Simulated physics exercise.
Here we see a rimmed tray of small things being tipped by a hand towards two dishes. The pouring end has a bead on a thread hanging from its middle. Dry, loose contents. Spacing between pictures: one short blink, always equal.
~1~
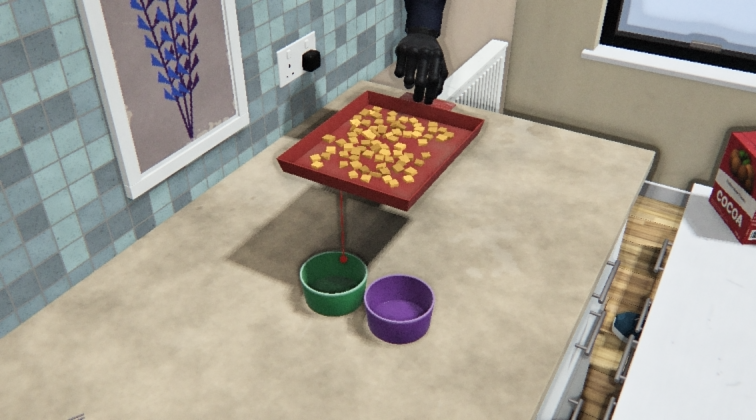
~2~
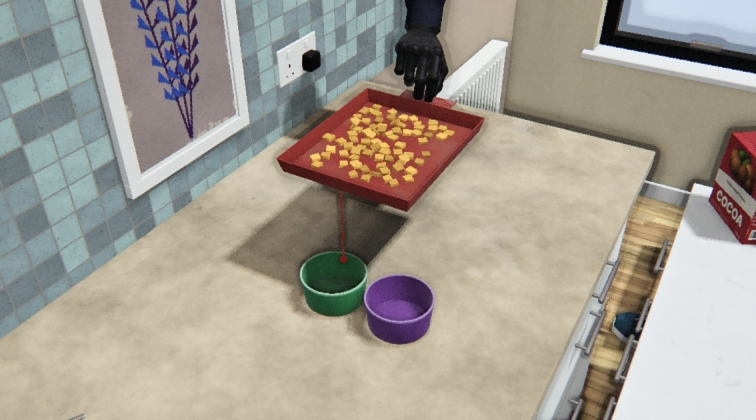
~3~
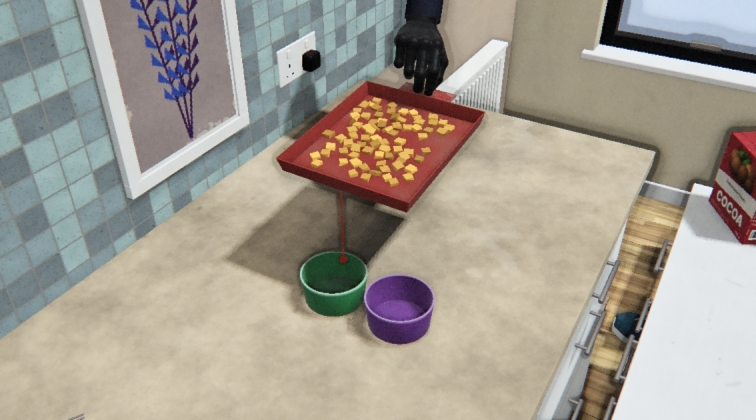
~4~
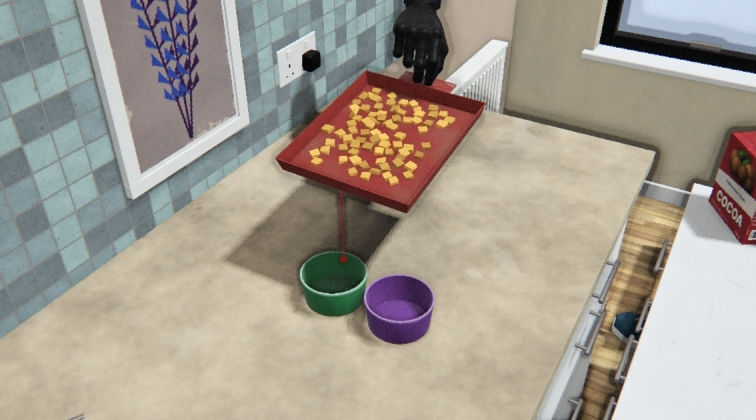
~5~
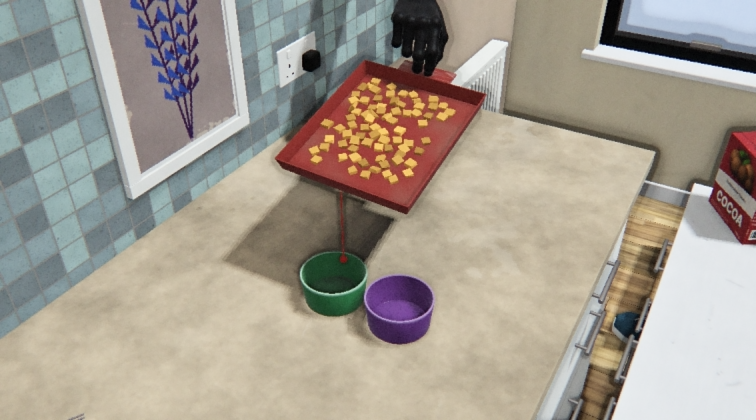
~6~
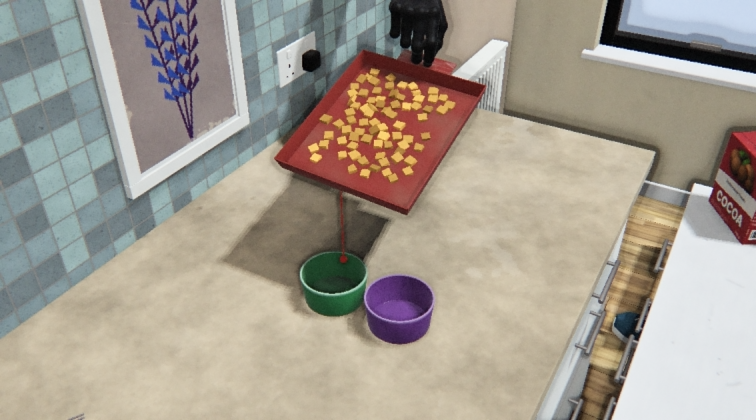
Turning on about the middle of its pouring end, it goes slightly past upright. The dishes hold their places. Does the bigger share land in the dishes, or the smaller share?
The bigger share lands in them.
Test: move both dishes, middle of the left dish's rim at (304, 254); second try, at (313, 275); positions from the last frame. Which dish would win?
Try 1: The dish to the right; try 2: The dish to the right.
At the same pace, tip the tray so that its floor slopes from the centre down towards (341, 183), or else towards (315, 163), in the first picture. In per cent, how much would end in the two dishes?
First case around 30 per cent, second case 0 per cent.
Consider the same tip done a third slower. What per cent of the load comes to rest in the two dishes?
About 60 %.
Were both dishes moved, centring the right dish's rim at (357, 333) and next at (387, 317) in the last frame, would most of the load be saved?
In order, they'd catch a minor share, and next a major share.
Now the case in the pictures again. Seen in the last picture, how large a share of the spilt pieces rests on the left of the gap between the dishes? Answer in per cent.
100 per cent or thereabouts.
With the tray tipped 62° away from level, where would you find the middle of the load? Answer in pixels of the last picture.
About (358, 178).
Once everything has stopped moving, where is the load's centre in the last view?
Near (367, 318), more or less.
Shortly afterwards, tray tipped steeply; the whole lot on the tray.
Next, tray tipped past a quarter turn; all but a few on the tray; a little in the right dish; only a few outside both.
Some moments later, tray tipped past a quarter turn; near half in the right dish; near a quarter in the left dish; near a third outside both.
In the end, tray tipped past a quarter turn; near half in the right dish; near a quarter in the left dish; near a third outside both.
